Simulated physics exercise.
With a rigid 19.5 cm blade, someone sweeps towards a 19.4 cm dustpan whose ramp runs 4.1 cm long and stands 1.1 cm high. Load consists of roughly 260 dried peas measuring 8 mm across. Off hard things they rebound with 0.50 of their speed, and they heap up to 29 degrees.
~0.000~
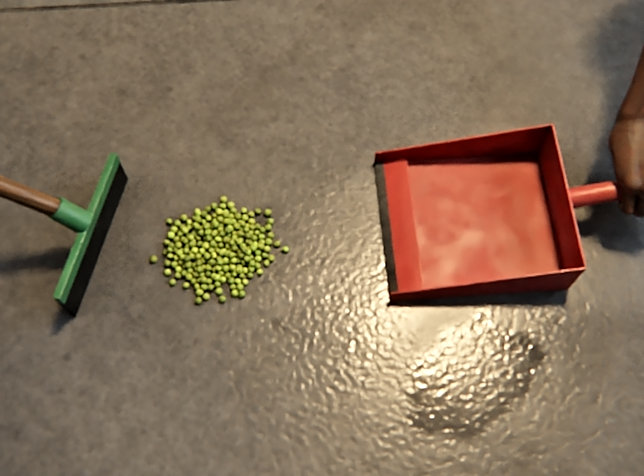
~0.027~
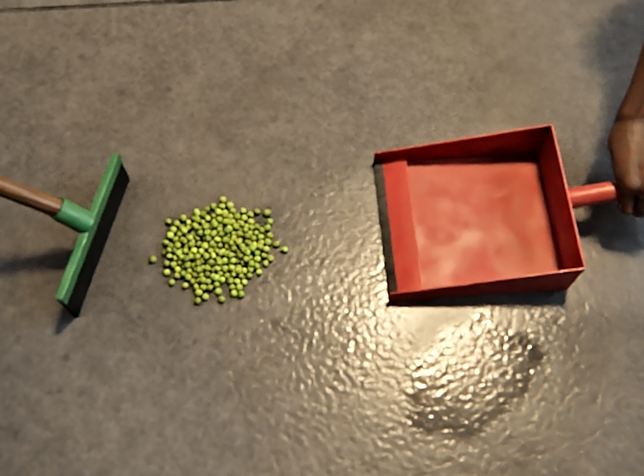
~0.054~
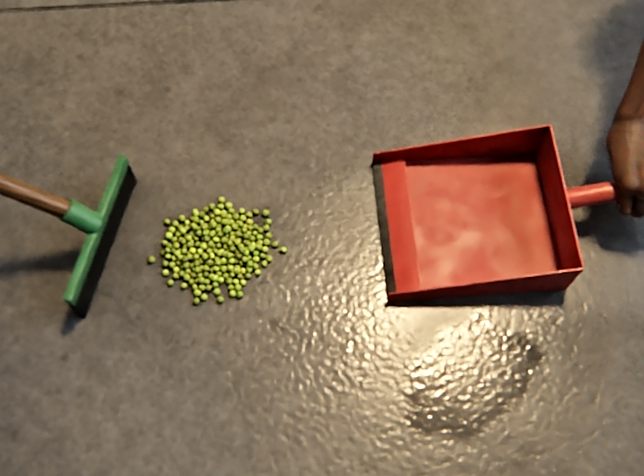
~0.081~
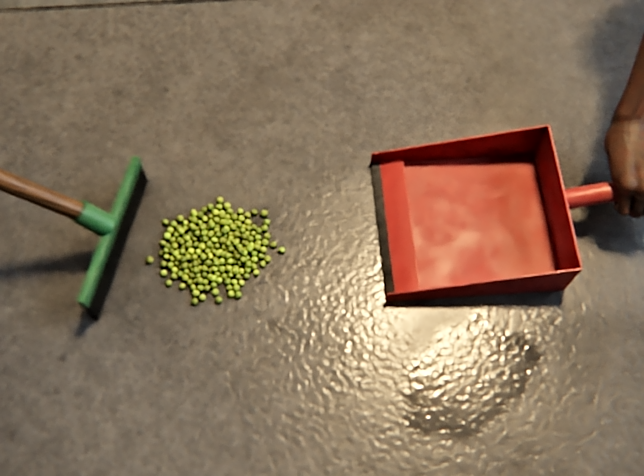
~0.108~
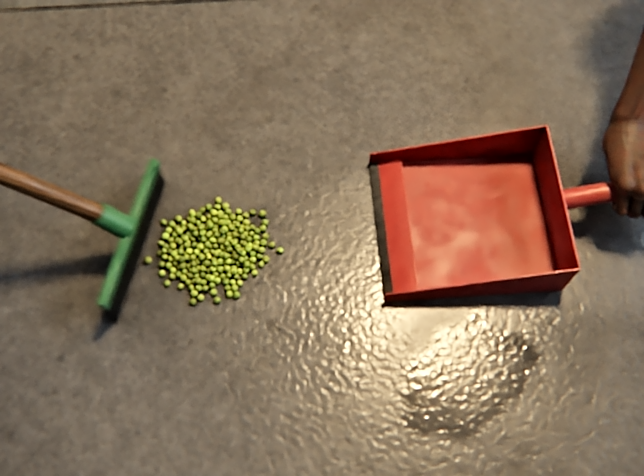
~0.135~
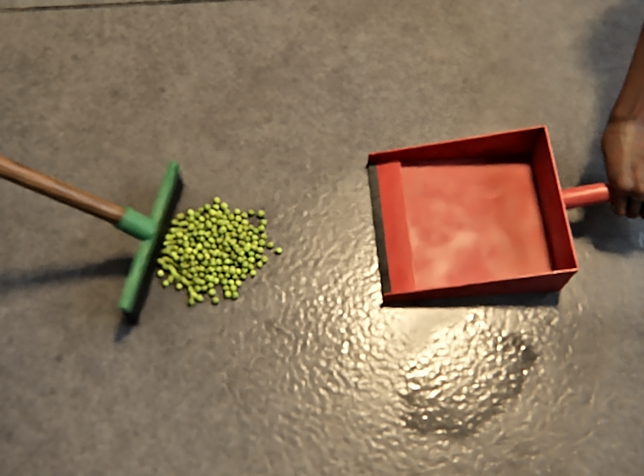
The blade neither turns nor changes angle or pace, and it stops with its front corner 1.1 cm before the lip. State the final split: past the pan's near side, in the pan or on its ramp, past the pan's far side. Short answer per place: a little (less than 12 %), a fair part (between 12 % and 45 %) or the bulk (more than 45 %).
Near side - a fair part, pan - a fair part, far side - a little.
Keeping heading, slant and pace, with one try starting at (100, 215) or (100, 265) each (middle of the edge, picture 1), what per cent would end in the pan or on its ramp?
First try about 25 per cent, second about 30 per cent.
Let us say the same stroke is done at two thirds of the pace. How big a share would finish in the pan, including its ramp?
About 20 per cent.
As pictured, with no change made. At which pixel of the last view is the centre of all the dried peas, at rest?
When it all comes to rest, the middle is near (413, 282).
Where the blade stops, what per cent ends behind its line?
My guess is close to 5 per cent.
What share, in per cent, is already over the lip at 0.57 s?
Some 35 per cent by that point.
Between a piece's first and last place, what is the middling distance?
I'd put it near 26 cm.
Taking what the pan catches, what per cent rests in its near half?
Estimate: Close to 80 %.
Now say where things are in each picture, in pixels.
In the first frame, blade from (61, 299) to (115, 160), moved 0.0 cm, 0 of the pieces shifted so far; middle of the pieces at (221, 245); pan at (483, 222).
In the second frame, blade from (63, 299) to (117, 161), moved 0.4 cm, 0 of the pieces shifted so far; middle of the pieces at (220, 245).
In the third frame, blade from (71, 301) to (124, 162), moved 1.4 cm, 0 of the pieces shifted so far; middle of the pieces at (218, 246).
In the fourth frame, blade from (84, 303) to (137, 163), moved 3.3 cm, 0 of the pieces shifted so far; middle of the pieces at (217, 246).
In the fifth frame, blade from (104, 305) to (155, 166), moved 5.8 cm, 0 of the pieces shifted so far; middle of the pieces at (215, 246).
In the sixth frame, blade from (126, 308) to (175, 168), moved 8.5 cm, 26 of the pieces shifted so far; middle of the pieces at (214, 247); pan at (475, 224). Its pace works out near 0.99 m/s, heading 10 degrees towards the viewer's side.
After 0.26 s, middle of the blade 15 cm from the lip; 0 % over the lip, far side 0 %, near side 15 %.
Then, at 0.35 s, middle of the blade 7 cm from the lip; 0 % over the lip, far side 5 %, near side 30 %.
After 0.57 s, middle of the blade 4 cm from the lip; 35 % over the lip, far side 5 %, near side 40 %.
By 1.6 s all is still; near side 40 %, pan 30 %, far side 5 %, in front of the lip or behind the blade 25 %.
